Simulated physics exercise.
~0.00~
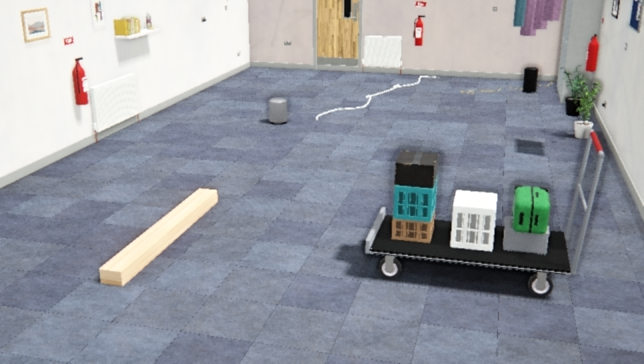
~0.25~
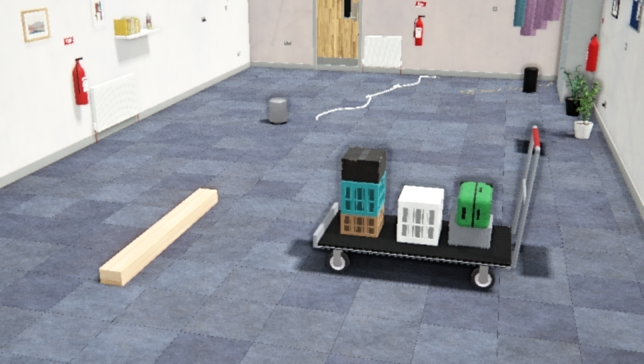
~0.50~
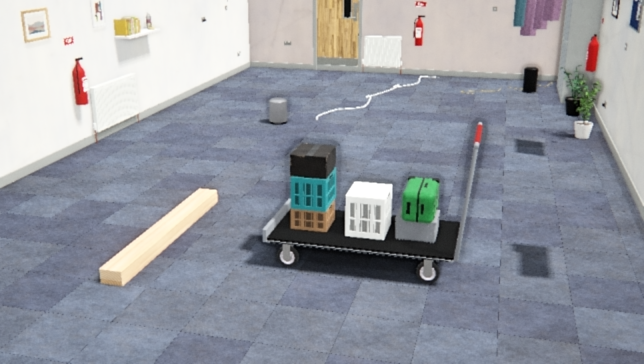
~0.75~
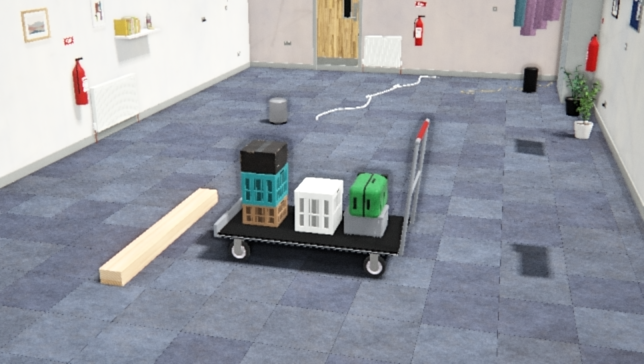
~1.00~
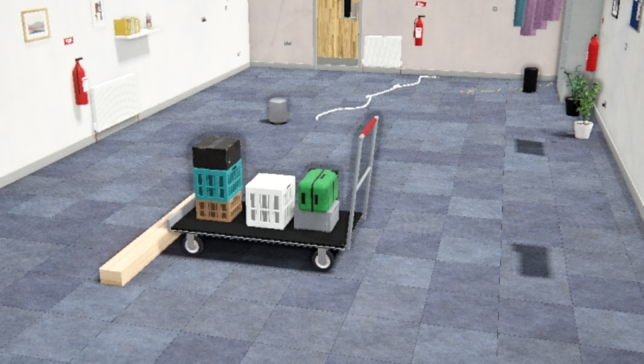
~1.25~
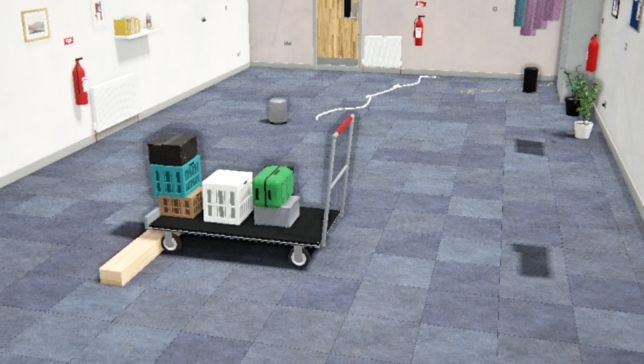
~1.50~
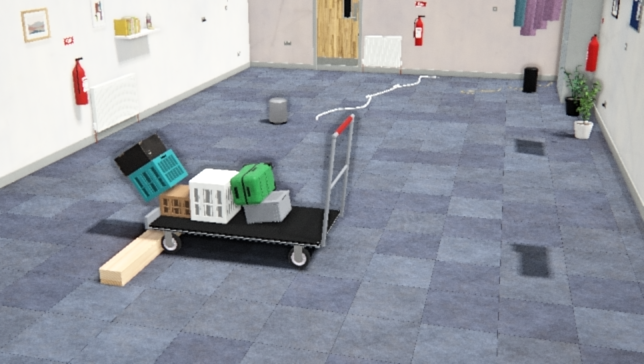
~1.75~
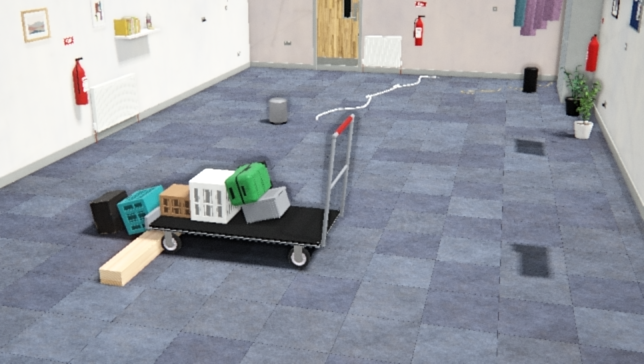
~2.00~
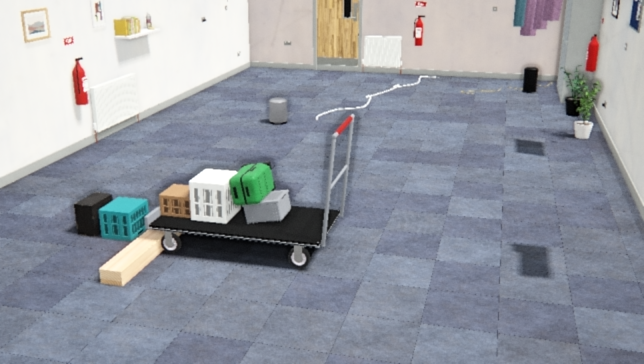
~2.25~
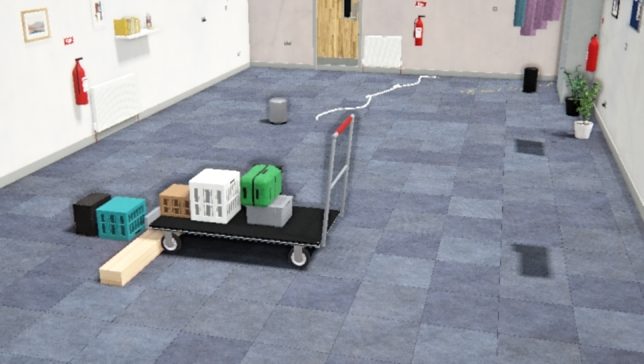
A loaded flat cart rolled left across a carpeted room and stopped against a wooden beam, tipping the black box and teal crate off its front onto the floor, while the green suitcase and grey tote rocked and settled beside the white and brown crates.
